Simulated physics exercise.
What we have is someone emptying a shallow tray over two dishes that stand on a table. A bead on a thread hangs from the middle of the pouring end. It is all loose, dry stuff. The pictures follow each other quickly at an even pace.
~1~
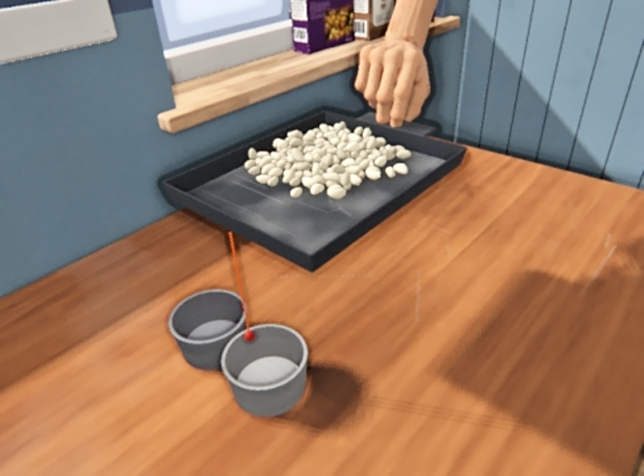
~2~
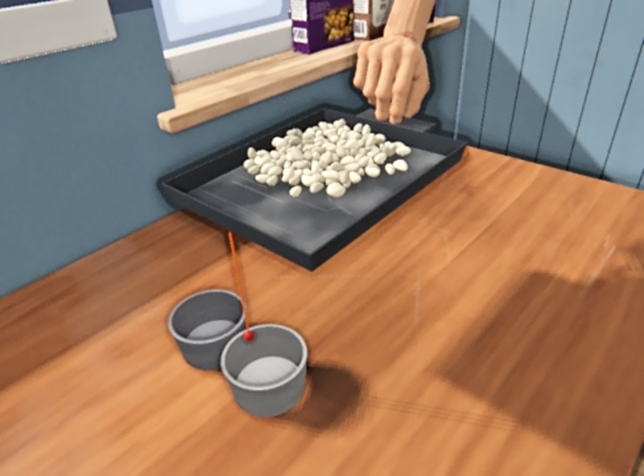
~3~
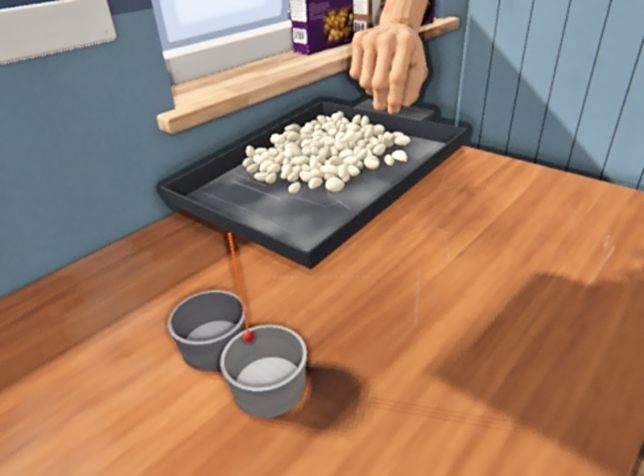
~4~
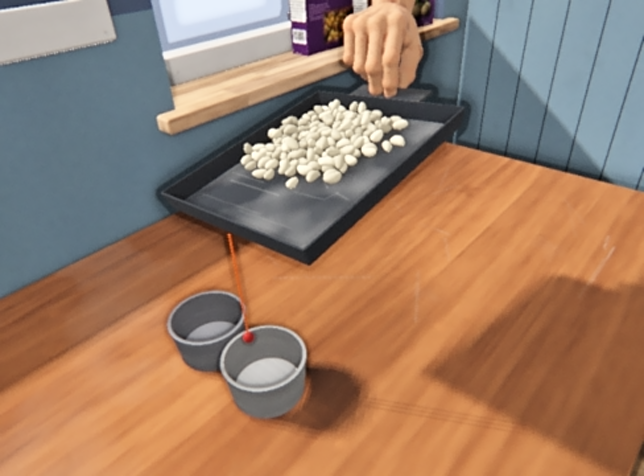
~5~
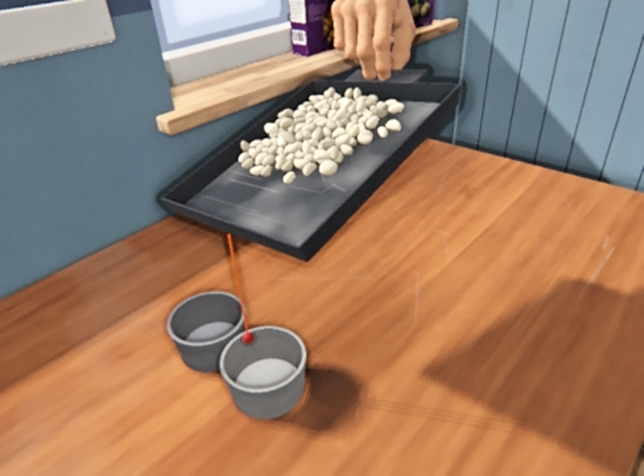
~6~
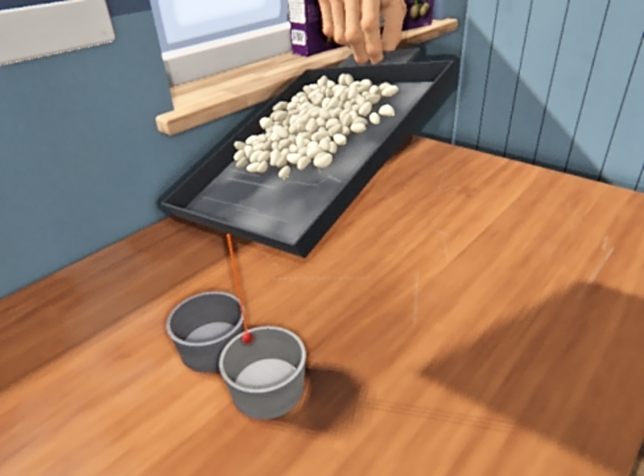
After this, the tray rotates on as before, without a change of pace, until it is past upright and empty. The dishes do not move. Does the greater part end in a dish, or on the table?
Caught overall: More than half.
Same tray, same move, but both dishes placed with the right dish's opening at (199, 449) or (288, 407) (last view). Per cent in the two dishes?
In turn 0 and 10 in a hundred.
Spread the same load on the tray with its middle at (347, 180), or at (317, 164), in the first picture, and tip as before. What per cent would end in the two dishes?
The first gives 70 %, the second 70 %.
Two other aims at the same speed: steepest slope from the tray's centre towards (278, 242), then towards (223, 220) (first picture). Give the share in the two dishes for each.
Roughly 0 per cent, and 20 per cent.
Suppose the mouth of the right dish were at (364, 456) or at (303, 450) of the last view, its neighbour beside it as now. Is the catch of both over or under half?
The first try: The smaller part. The second: Below a half.
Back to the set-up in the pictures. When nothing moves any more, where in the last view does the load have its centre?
At about (202, 342).
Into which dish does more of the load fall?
More ends in the left one.
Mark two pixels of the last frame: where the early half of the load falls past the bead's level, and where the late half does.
At about (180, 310), then at (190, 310).
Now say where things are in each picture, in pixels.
The first picture shows corners of the pouring end at (168, 182) and (311, 251), level; middle of the load at (321, 154), white beans; left dish at (181, 348); right dish at (236, 393); bead on its thread at (250, 336).
The second picture shows corners of the pouring end at (168, 183) and (310, 251), level; middle of the load at (320, 152).
The third picture shows corners of the pouring end at (167, 186) and (307, 249), tipped barely, lowest at the left corner; middle of the load at (319, 147).
The fourth picture shows corners of the pouring end at (166, 191) and (303, 245), tipped a little, lowest at the left corner; middle of the load at (316, 138).
The fifth picture shows corners of the pouring end at (166, 197) and (299, 243), tipped clearly, lowest at the left corner; middle of the load at (312, 129).
The sixth picture shows corners of the pouring end at (166, 201) and (294, 240), tipped clearly, lowest at the left corner; middle of the load at (306, 120); left dish at (179, 351); right dish at (234, 396).
Soon, tray tipped steeply; nearly all on the tray; a small part in the air.
A while on, tray tipped past a quarter turn; about a third on the tray; about a quarter in the left dish; about a quarter outside both; about a quarter in the air.
Towards the end, tray tipped past a quarter turn; about two thirds in the left dish; about a third outside both.
Finally, tray tipped past a quarter turn; none in the right dish; about two thirds in the left dish; about a third outside both.
